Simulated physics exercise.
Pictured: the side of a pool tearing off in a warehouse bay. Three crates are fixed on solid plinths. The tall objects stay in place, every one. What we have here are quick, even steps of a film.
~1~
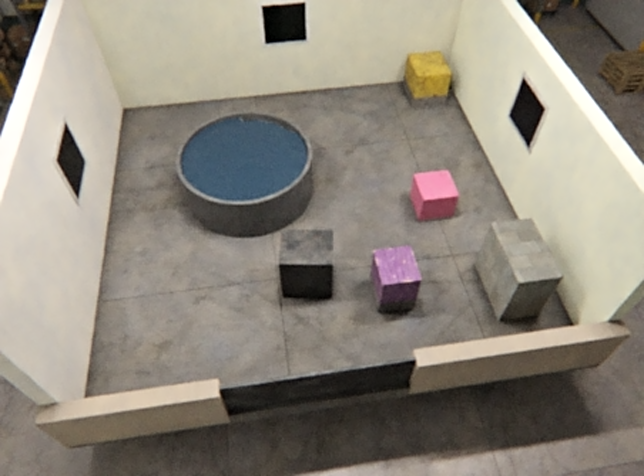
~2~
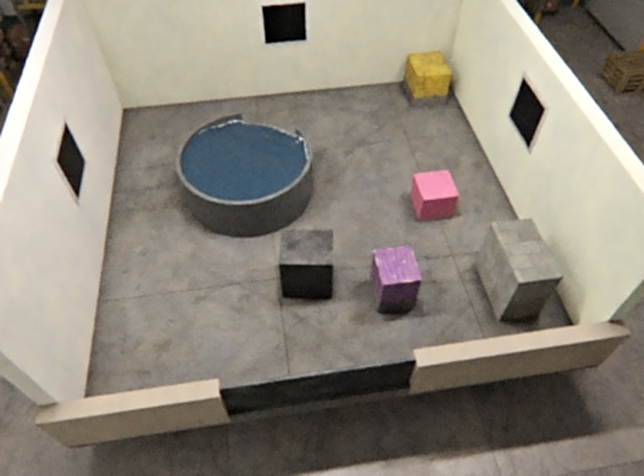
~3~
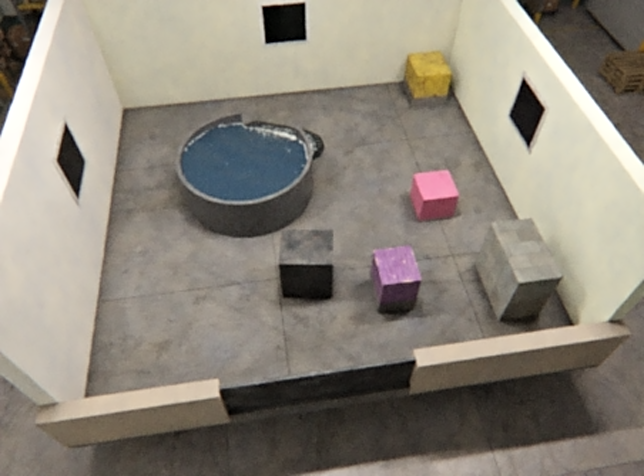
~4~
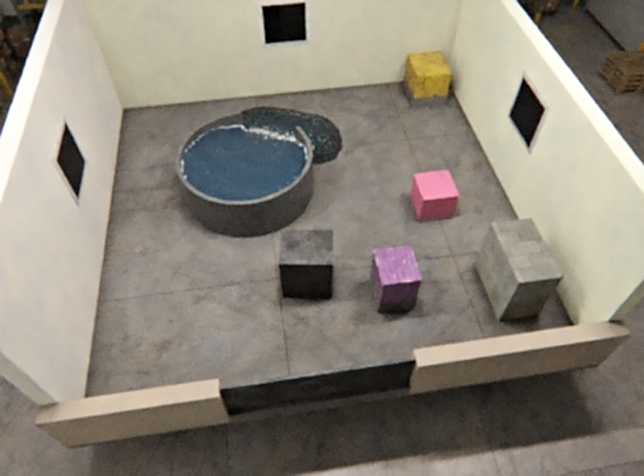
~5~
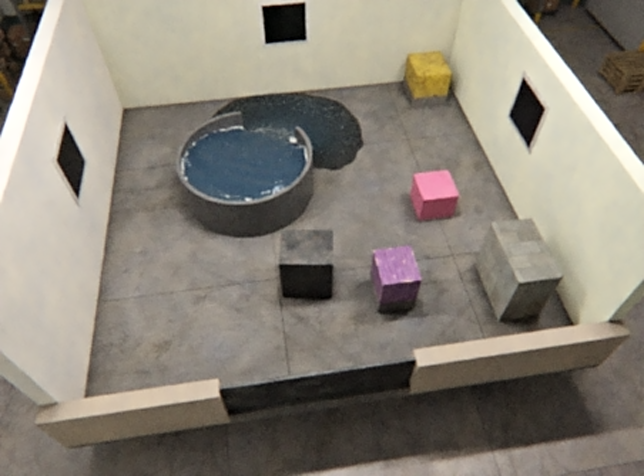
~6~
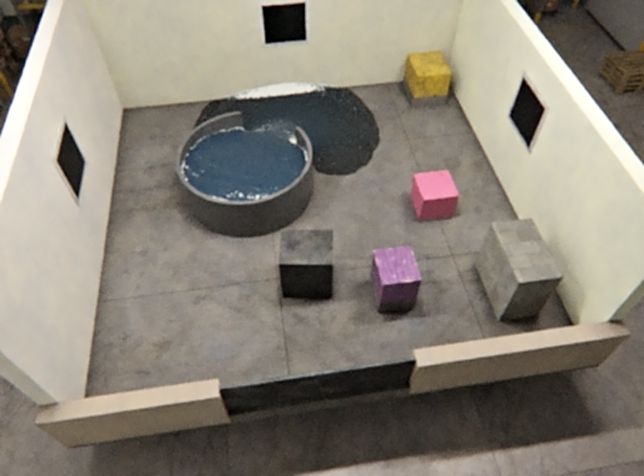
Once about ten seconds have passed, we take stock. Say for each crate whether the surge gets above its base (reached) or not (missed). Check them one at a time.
Pink crate: Reached; purple crate: Missed; yellow crate: Reached.
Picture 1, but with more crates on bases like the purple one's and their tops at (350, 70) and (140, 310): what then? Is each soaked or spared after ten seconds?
Order as asked: Flooded / unflooded.
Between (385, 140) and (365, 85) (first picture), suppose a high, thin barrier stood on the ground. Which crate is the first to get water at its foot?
Looks like the one in yellow.
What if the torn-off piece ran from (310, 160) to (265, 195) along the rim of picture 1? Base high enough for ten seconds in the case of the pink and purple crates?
Log: Pink crate is doused; purple crate is doused.
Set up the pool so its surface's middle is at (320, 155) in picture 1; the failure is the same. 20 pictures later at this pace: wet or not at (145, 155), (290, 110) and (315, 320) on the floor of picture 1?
The first spot is inundated, the second inundated, and the third not reached.
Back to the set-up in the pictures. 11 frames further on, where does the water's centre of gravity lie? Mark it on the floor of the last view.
Roughly (290, 144).
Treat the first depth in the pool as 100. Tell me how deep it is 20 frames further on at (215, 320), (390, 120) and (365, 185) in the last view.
0, 25, 0 %.
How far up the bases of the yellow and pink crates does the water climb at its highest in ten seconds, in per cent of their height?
Roughly 220 and 460 per cent respectively.
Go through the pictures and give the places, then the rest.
The first picture shows still water in the round tank at (245, 157).
In the second picture, the front is at a hidden place, out from the gap on the round tank's far side.
In the third picture, the front is at a hidden place, out from the gap on the round tank's far side.
In the fourth picture, the front is at (326, 121), out from the gap on the round tank's far side.
In the fifth picture, the front is at (339, 105), out from the gap on the round tank's far side.
In the sixth picture, water pours out on the round tank's far side and has run to (342, 88).
A moment on, water covers 20 % of the floor; the pink crate not reached, the purple crate not reached, the yellow crate water round its plinth.
Next, water covers 25 % of the floor; the pink crate not reached, the purple crate not reached, the yellow crate water round its plinth.
Then, water covers 45 % of the floor; the pink crate water round its plinth, the purple crate not reached, the yellow crate water round its plinth.
Later, water covers 85 % of the floor; the pink crate water round its plinth, the purple crate water round its plinth, the yellow crate water round its plinth.
In the end, water covers 100 % of the floor; the pink crate was topped, the purple crate stayed above the water, the yellow crate was topped.
